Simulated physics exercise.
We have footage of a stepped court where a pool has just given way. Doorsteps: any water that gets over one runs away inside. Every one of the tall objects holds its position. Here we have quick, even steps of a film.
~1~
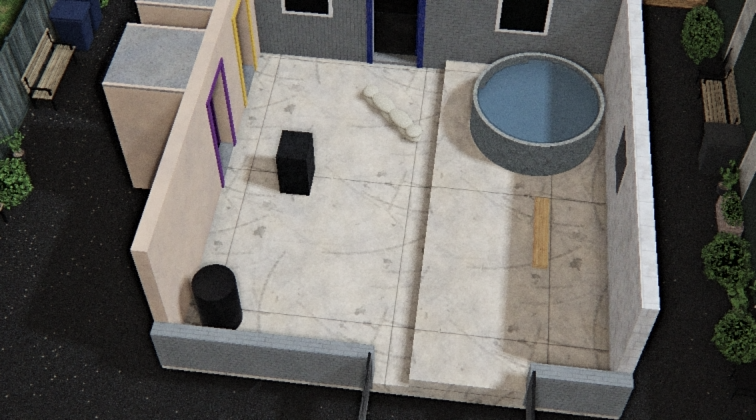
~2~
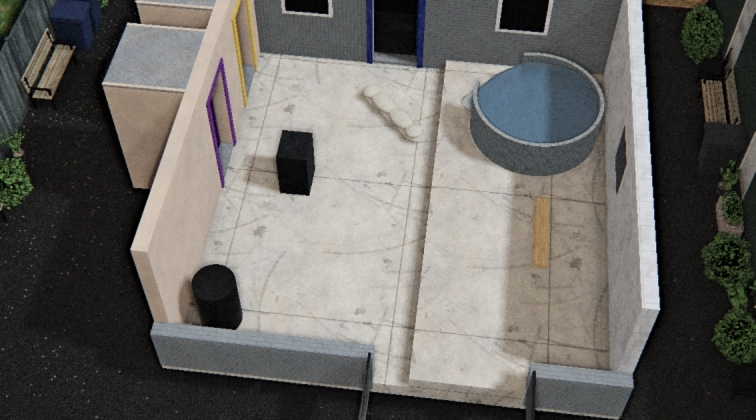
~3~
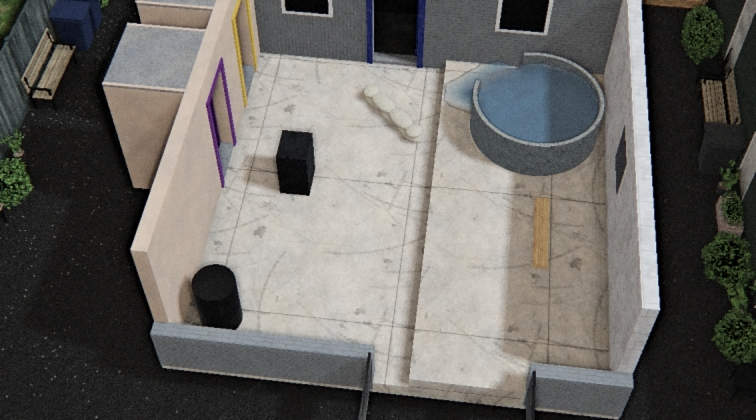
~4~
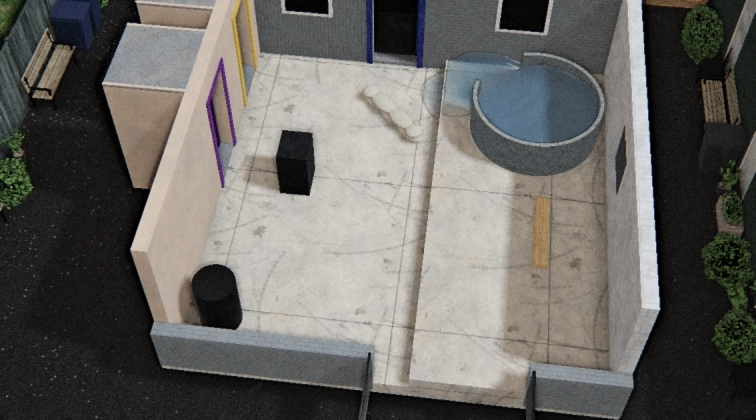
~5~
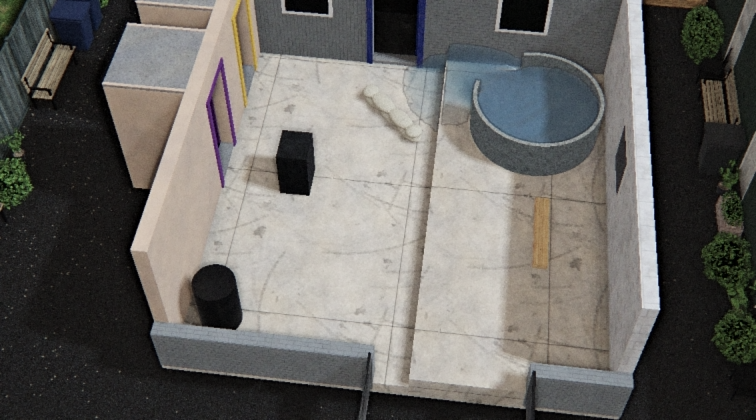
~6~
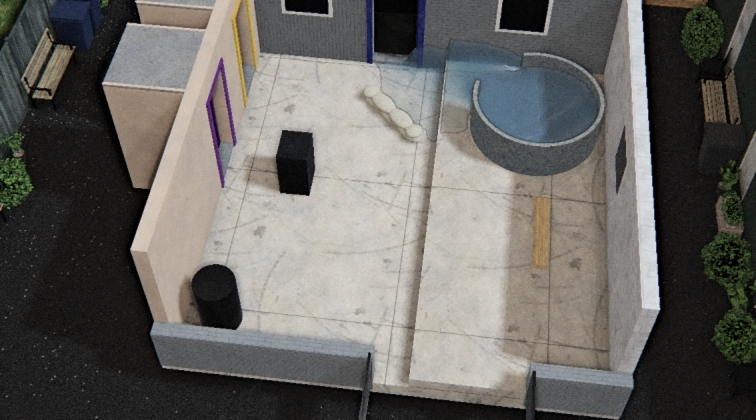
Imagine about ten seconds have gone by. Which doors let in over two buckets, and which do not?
Here is how it goes: The purple door does not, the yellow door does, the blue door does.
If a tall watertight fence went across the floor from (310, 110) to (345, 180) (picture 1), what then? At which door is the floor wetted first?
My pick is the door marked blue.
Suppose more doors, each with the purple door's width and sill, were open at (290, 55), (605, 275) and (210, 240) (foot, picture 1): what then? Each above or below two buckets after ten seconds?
One, ends up above; two, ends up below; three, ends up below.
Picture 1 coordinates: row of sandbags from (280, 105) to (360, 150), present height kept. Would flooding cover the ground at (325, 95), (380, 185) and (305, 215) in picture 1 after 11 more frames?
Taking them as given, you'd find inundated, unwetted and unwetted.
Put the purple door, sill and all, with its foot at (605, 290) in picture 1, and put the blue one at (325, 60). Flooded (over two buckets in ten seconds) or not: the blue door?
In this case the blue door overshoots the mark.
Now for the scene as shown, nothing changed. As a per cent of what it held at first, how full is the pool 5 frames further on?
My figure is about 66 in a hundred.
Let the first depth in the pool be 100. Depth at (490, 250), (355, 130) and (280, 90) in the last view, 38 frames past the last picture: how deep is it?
0, 2 and 20 per cent, roughly.
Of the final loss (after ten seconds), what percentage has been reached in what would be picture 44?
Around 60 per cent.
A moment on, water covers 15 % of the floor; the purple door not reached, the yellow door not reached, the blue door under two buckets in.
Next, water covers 25 % of the floor; the purple door not reached, the yellow door over two buckets in, the blue door over two buckets in.
Then, water covers 35 % of the floor; the purple door wet at the sill, nothing in, the yellow door far over two buckets in, the blue door over two buckets in.
Later, water covers 70 % of the floor; the purple door wet at the sill, nothing in, the yellow door far over two buckets in, the blue door far over two buckets in.
In the end, water covers 75 % of the floor; the purple door wet at the sill, nothing in, the yellow door far over two buckets in, the blue door far over two buckets in.
